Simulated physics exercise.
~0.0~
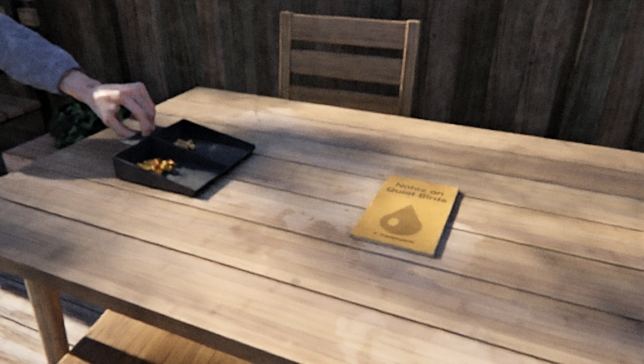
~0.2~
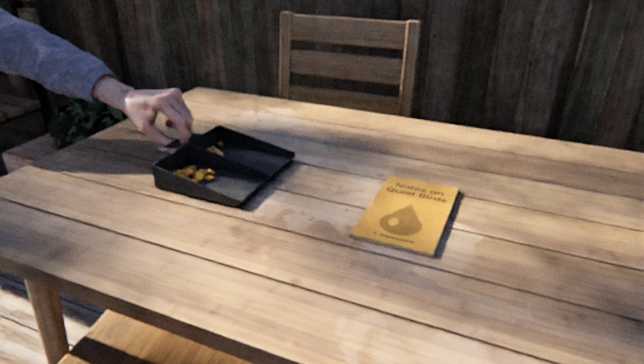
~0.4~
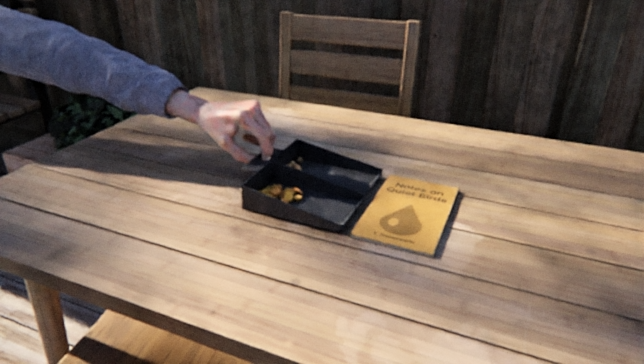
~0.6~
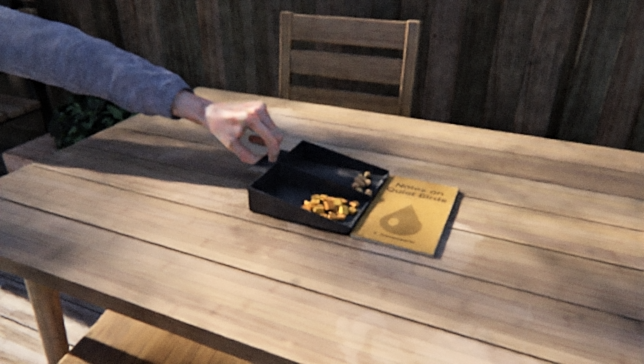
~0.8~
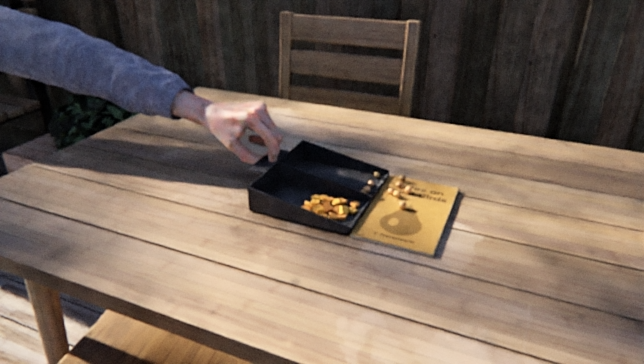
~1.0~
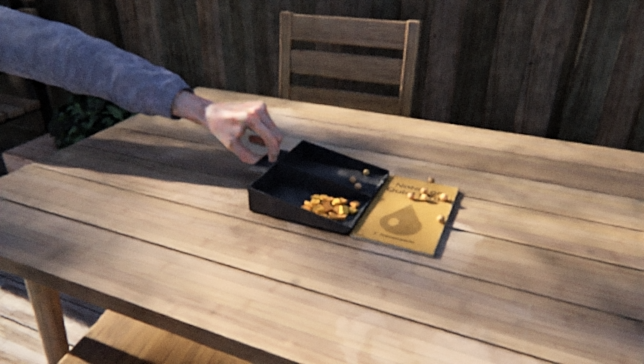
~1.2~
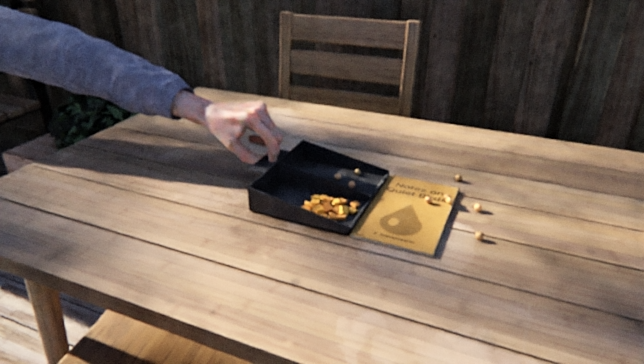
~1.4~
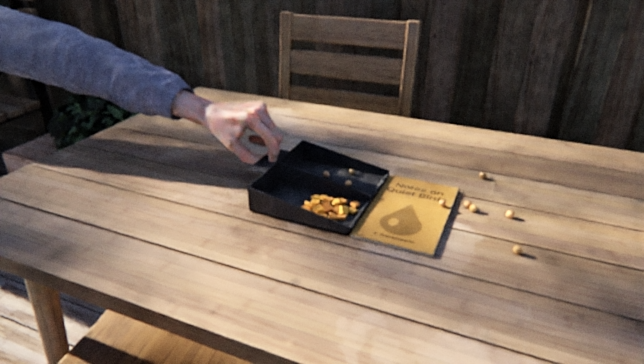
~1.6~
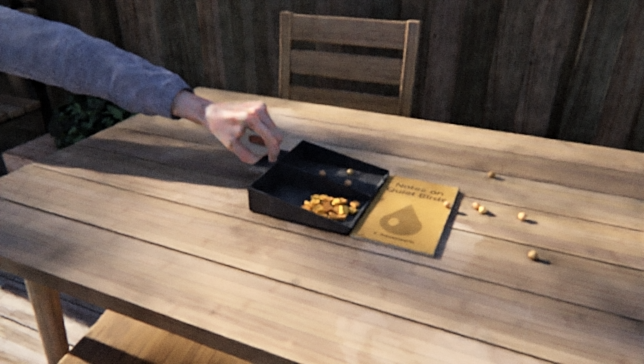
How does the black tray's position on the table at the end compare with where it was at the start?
It starts towards the left side of the table, well away from the yellow book. By the end it sits farther right and slightly nearer the viewer, up against the book's left edge.
